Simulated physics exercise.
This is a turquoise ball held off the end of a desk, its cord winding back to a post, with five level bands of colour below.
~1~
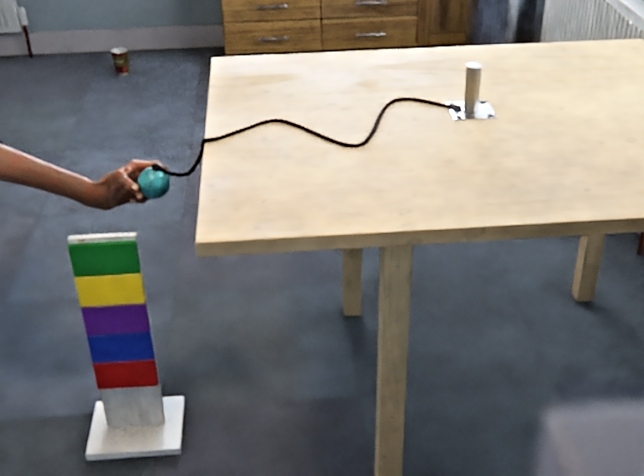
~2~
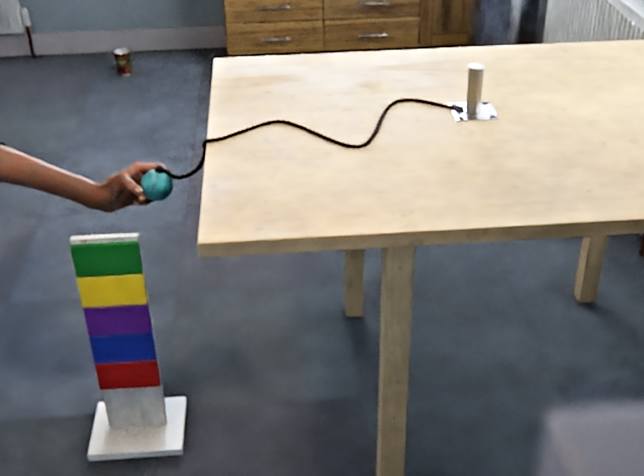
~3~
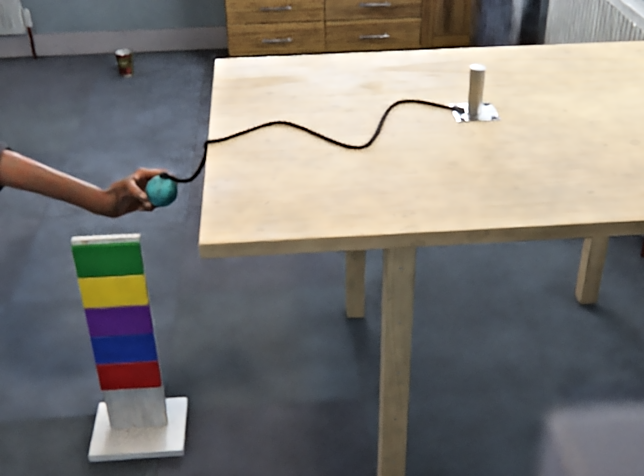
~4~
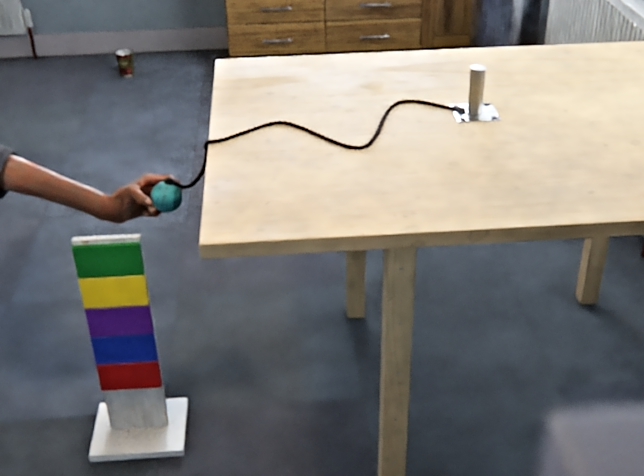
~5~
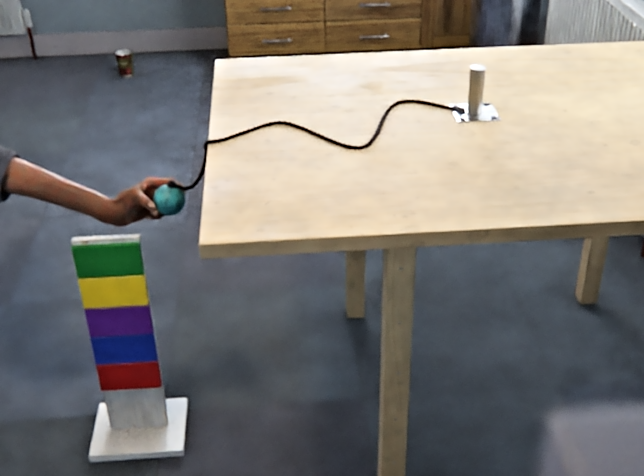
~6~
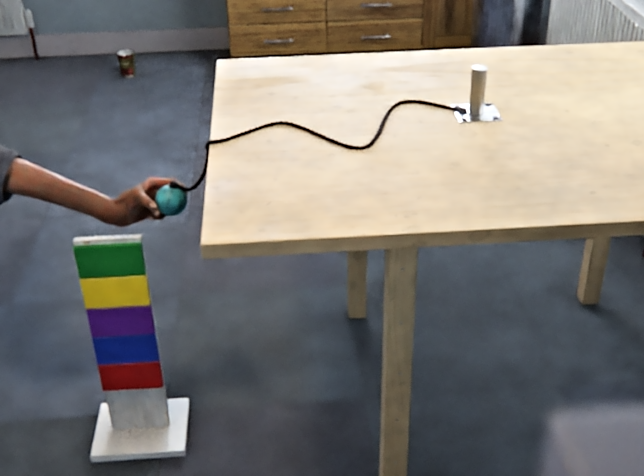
A hand holds a corded turquoise ball beside a table and moves it slightly right and down.
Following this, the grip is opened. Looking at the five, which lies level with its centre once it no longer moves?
The purple one lies level with its centre.
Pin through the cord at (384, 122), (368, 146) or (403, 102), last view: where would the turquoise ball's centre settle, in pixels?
Approximately (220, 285), (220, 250) and (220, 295) respectively.
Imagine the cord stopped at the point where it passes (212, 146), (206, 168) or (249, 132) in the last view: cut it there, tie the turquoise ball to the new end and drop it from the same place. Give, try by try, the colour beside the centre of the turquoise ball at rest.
Lab note - try 1: Green; try 2: Yellow; try 3: Higher than all five.
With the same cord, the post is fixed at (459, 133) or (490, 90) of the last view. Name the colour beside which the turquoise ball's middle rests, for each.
First case: Blue. Second case: Yellow.
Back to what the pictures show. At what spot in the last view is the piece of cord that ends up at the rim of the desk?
About (305, 129).
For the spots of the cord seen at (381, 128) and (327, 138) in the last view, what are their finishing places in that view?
First one close to (333, 128), second close to (242, 139).
Early on, ball near (192, 310); level with purple.
Midway, ball near (251, 304); level with purple.
Near the end, ball near (212, 311); level with purple.
Finally, ball near (224, 311); level with purple. Its middle rests at the purple band.
